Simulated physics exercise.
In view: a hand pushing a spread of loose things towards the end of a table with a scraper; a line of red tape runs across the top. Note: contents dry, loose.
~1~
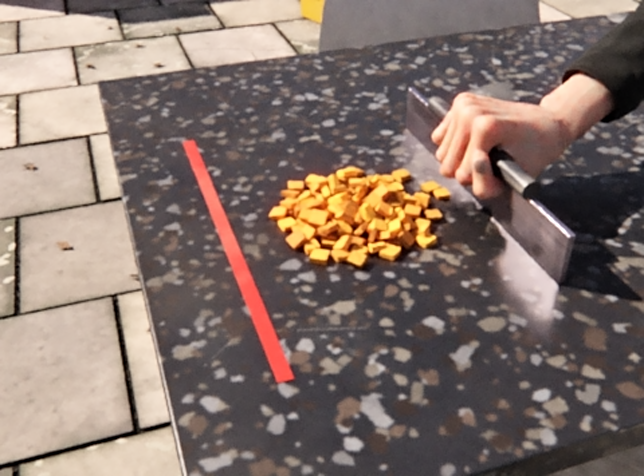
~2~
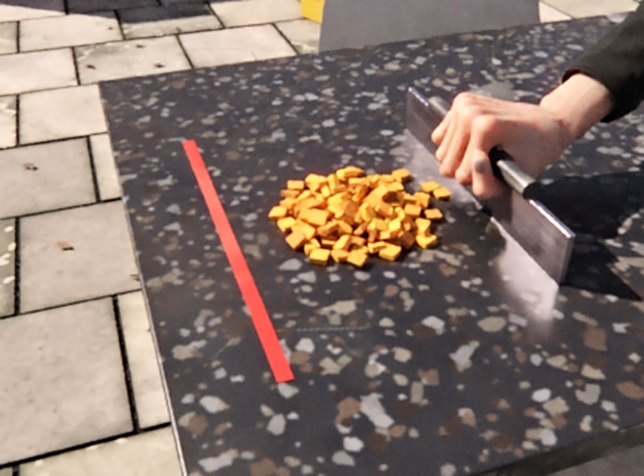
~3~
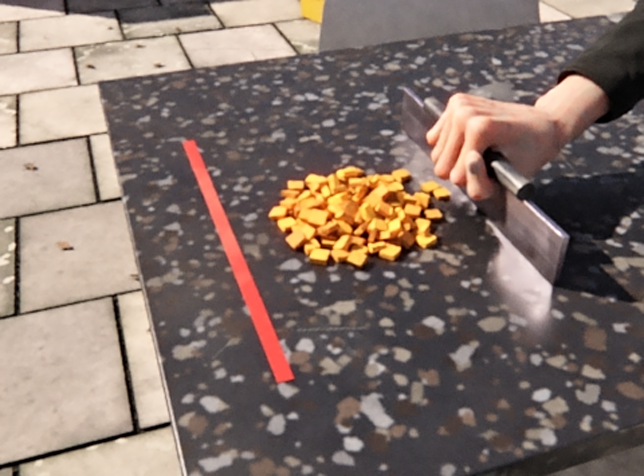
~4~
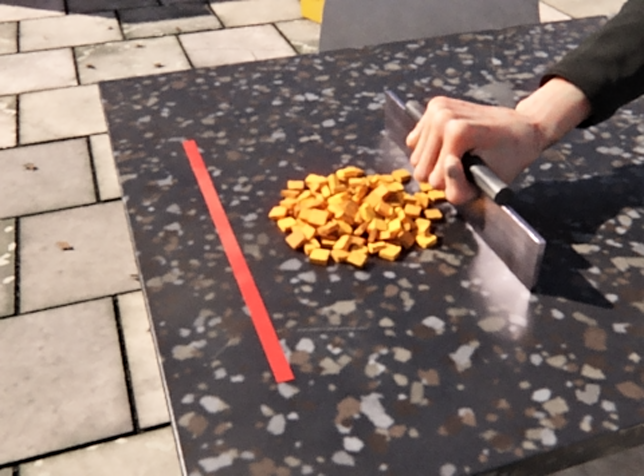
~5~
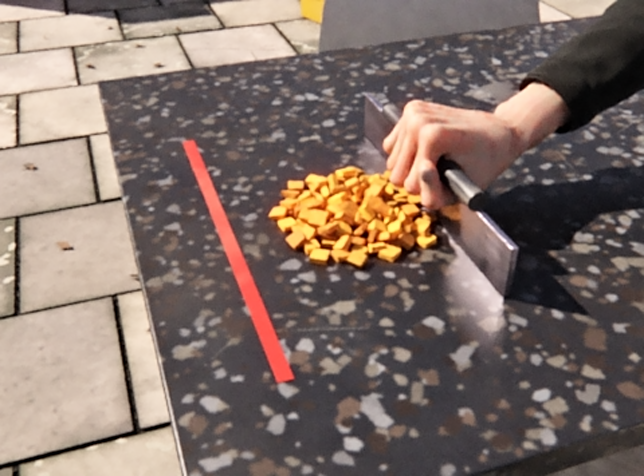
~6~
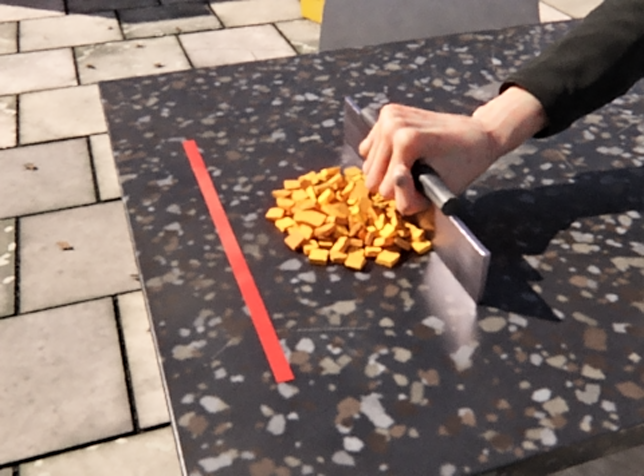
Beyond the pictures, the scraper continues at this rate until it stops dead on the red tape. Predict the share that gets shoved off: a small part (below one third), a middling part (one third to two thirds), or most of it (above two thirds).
It will be a small part, below one third.
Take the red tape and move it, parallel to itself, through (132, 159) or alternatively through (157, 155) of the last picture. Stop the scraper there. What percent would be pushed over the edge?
100 % and 70 %.
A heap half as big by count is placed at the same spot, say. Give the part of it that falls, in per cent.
10 per cent or so.
Soon after the last picture, scraper still moving, near (310, 179); heap all on the table, its front near (204, 225).
A little later, scraper stopped at the red tape; heap a small part over the edge.
At rest, scraper stopped at the red tape; heap a small part over the edge.
